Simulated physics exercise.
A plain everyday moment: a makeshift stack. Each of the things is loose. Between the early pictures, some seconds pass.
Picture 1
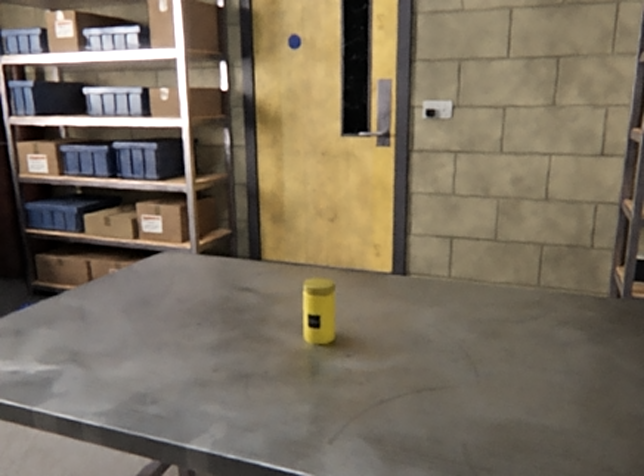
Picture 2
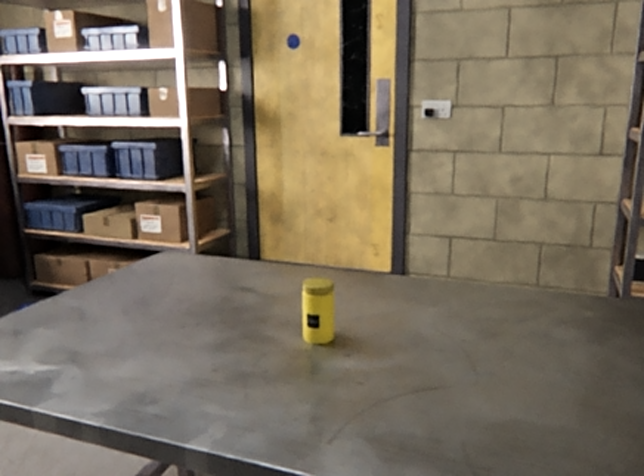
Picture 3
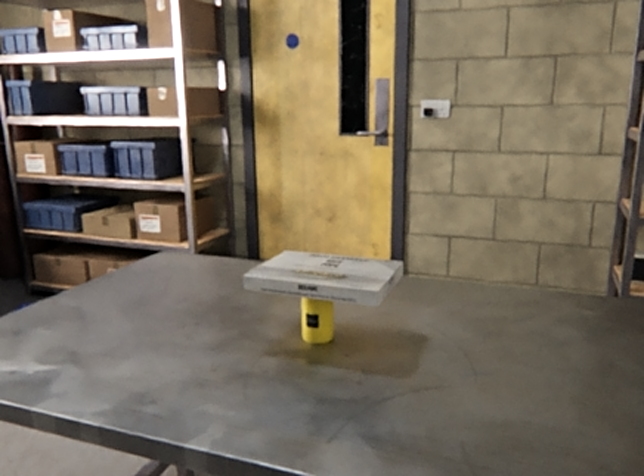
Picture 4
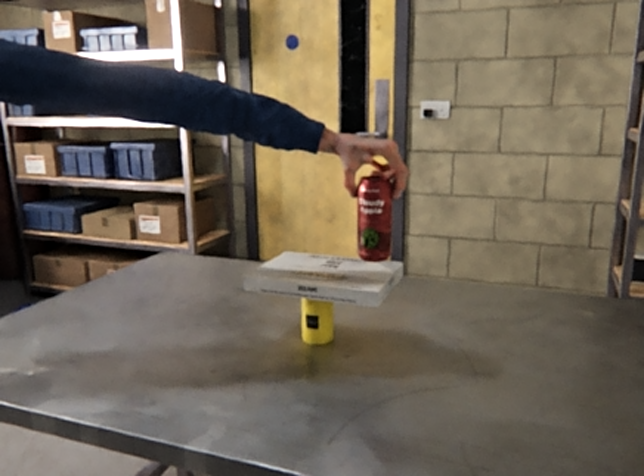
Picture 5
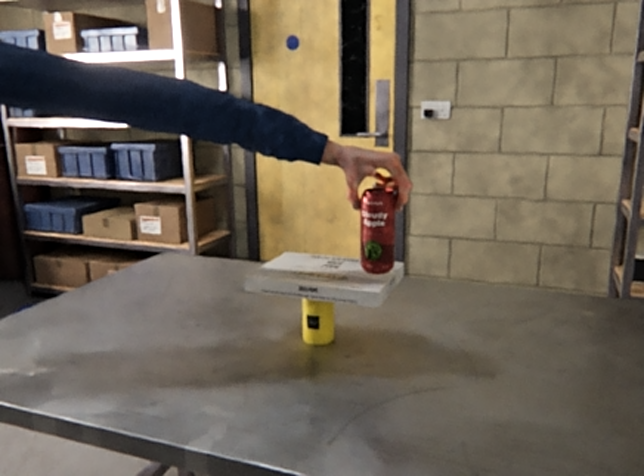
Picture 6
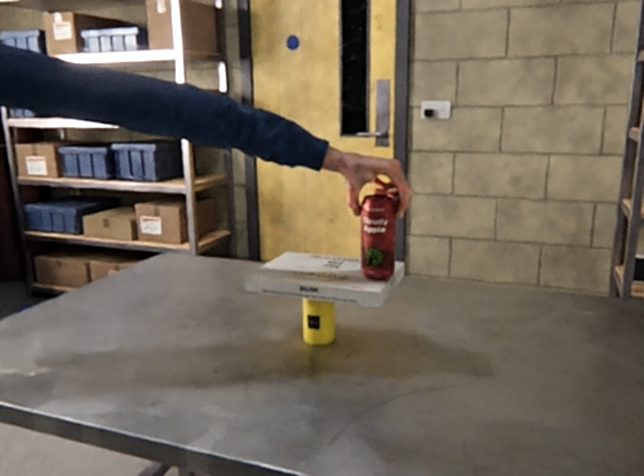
A hand lowering a red can onto the right end of a white packet lying across a yellow tub on a table.
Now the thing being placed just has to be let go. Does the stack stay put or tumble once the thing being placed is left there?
The result is a spill.
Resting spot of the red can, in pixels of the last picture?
I'd say around (481, 353) in the last view.
Then, 0.30 s on from there, red can now fallen; white packet turned 36° from how it was put.
Then, 0.40 s on from there, white packet turned 61° from how it was put.
Then, 0.70 s on from there, white packet now fallen.
In the end, fallen, white packet and red can; yellow jar unmoved. At the end, from the last picture's camera, red can near (482, 352). The stack comes apart.
